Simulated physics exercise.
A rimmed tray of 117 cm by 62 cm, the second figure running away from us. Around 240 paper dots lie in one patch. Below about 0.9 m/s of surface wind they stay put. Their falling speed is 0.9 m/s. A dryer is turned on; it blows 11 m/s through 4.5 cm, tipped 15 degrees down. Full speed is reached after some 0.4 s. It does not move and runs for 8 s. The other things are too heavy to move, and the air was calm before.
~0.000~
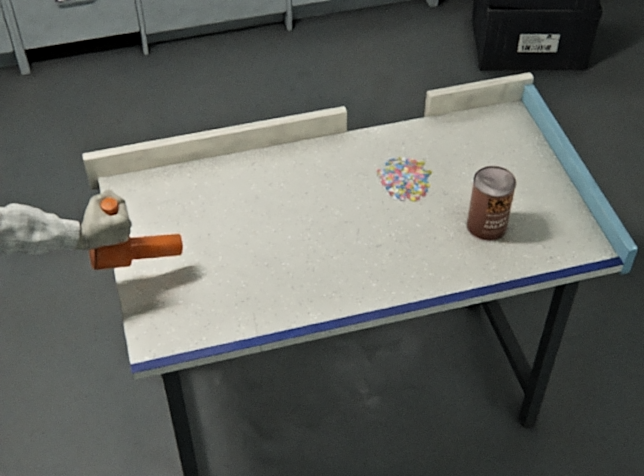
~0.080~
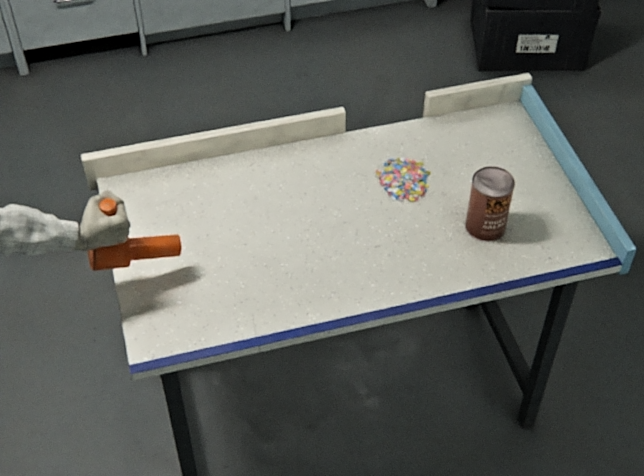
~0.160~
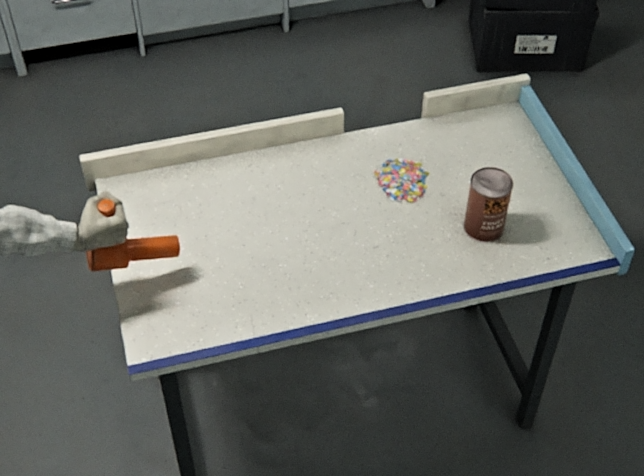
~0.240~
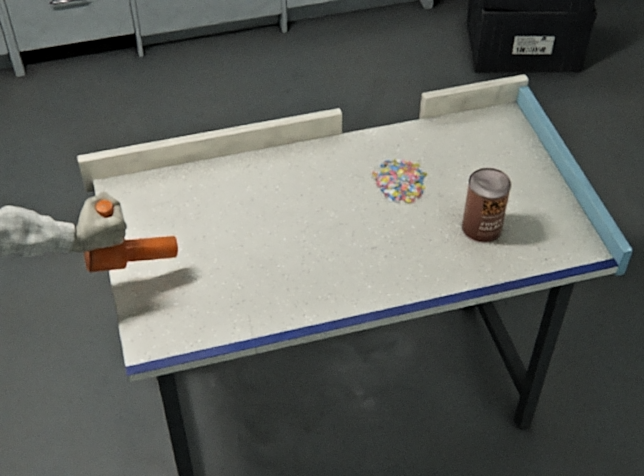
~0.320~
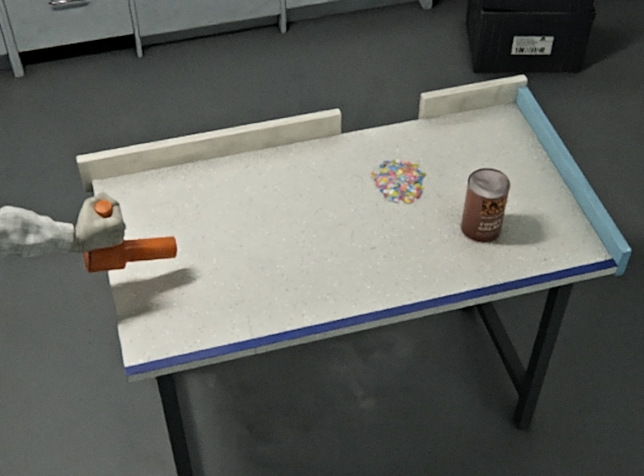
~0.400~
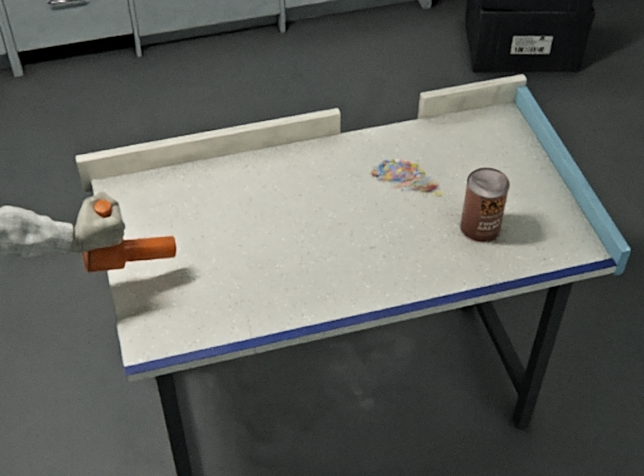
Colored paper dots lie still in a patch, then some shift rightward toward the tin.
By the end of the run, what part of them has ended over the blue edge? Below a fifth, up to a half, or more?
By then under a fifth are over the blue edge.
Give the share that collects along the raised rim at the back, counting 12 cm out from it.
Some 100 per cent.
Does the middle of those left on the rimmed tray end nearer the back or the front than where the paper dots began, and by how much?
To the back, by about 20 cm.
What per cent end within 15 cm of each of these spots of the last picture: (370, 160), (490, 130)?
In turn about 0 %, 100 %.
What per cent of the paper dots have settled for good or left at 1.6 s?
About 80 %.
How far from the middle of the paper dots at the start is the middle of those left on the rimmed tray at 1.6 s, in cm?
Roughly 45 cm.
After 1.6 s, 18 % are on the move or not yet settled, 0 % are over the blue edge; the middle of those still in play is near (516, 87).
After 2.6 s, 17 % are on the move or not yet settled, 0 % are over the blue edge; the middle of those still in play is near (516, 87).
After 4.4 s, 12 % are on the move or not yet settled, 0 % are over the blue edge; the middle of those still in play is near (517, 87).
After 8.0 s, at the end, 0 % are over the blue edge; the middle of those still in play is near (517, 84).
